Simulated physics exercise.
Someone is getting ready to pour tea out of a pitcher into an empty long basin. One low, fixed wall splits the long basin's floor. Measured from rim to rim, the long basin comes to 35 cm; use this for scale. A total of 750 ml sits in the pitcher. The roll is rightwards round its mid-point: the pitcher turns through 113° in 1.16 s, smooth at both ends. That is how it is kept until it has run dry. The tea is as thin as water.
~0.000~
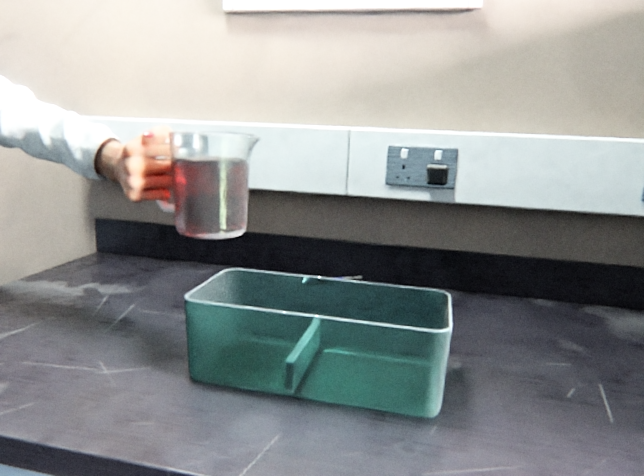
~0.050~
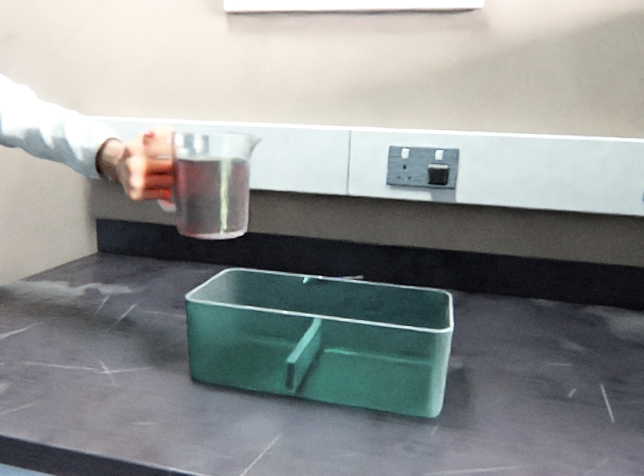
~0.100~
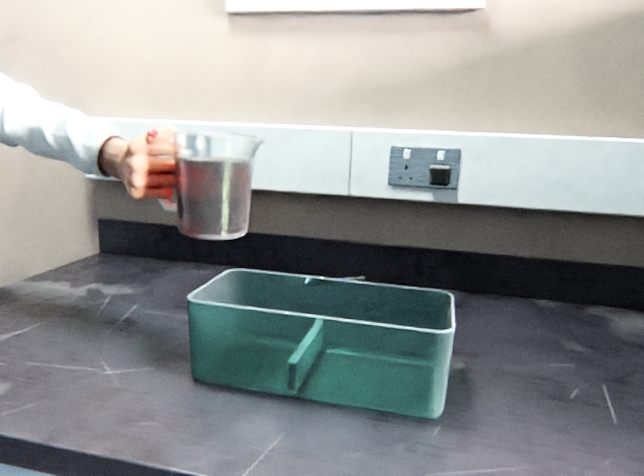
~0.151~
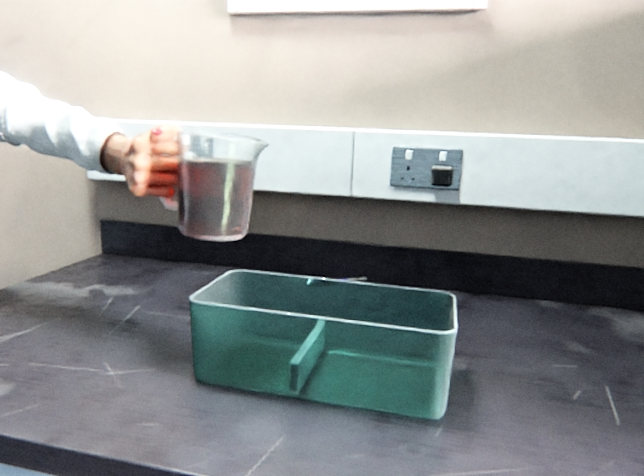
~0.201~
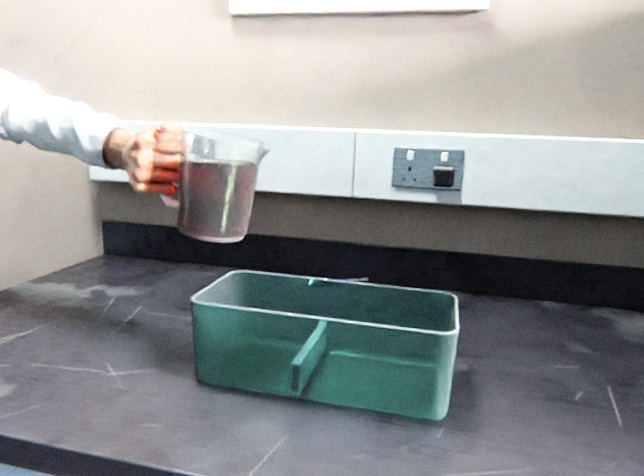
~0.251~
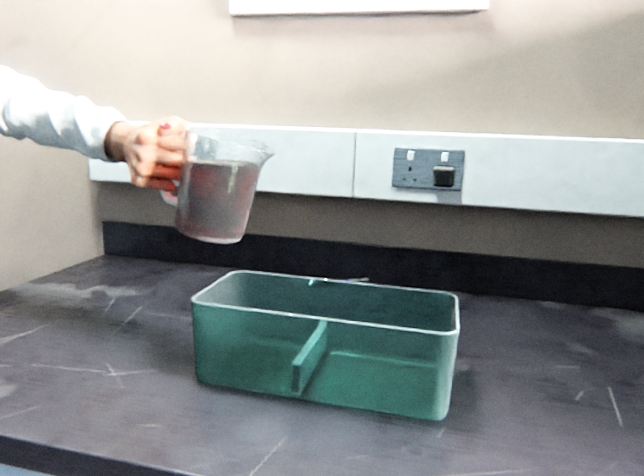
The video shows a hand holding a clear pitcher of reddish-brown liquid above a green, open rectangular basin with a low divider on a dark worktop, then slowly tilting the pitcher slightly to the right while the basin stays empty.
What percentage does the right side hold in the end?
About 50 per cent.
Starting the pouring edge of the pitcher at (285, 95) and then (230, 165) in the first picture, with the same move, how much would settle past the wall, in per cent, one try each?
Near 90 in a hundred on the first go and near 5 in a hundred on the second.
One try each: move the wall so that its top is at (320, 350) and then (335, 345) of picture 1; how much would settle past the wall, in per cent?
20 % and 5 %.
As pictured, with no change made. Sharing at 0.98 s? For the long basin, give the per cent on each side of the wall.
Left roughly 16, right roughly 38.
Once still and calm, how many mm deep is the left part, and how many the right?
I'd expect close to 18 mm on the left and close to 14 mm on the right.
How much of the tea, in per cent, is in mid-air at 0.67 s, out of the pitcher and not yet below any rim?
It comes to about 12 percent.
After 0.67 s the tilt is 71° and 87 per cent is still to pour, 0 is left of the wall and 1 right of it.
After 0.98 s the tilt is 107° and 26 per cent is still to pour, 17 is left of the wall and 38 right of it.
After 1.31 s the tilt is 113° and 0 per cent is still to pour, 48 is left of the wall and 49 right of it.
After 1.66 s the tilt is 113° and 0 per cent is still to pour, 49 is left of the wall and 50 right of it.
In the end 49 per cent lies left of the wall, 50 right of it and 1 outside.
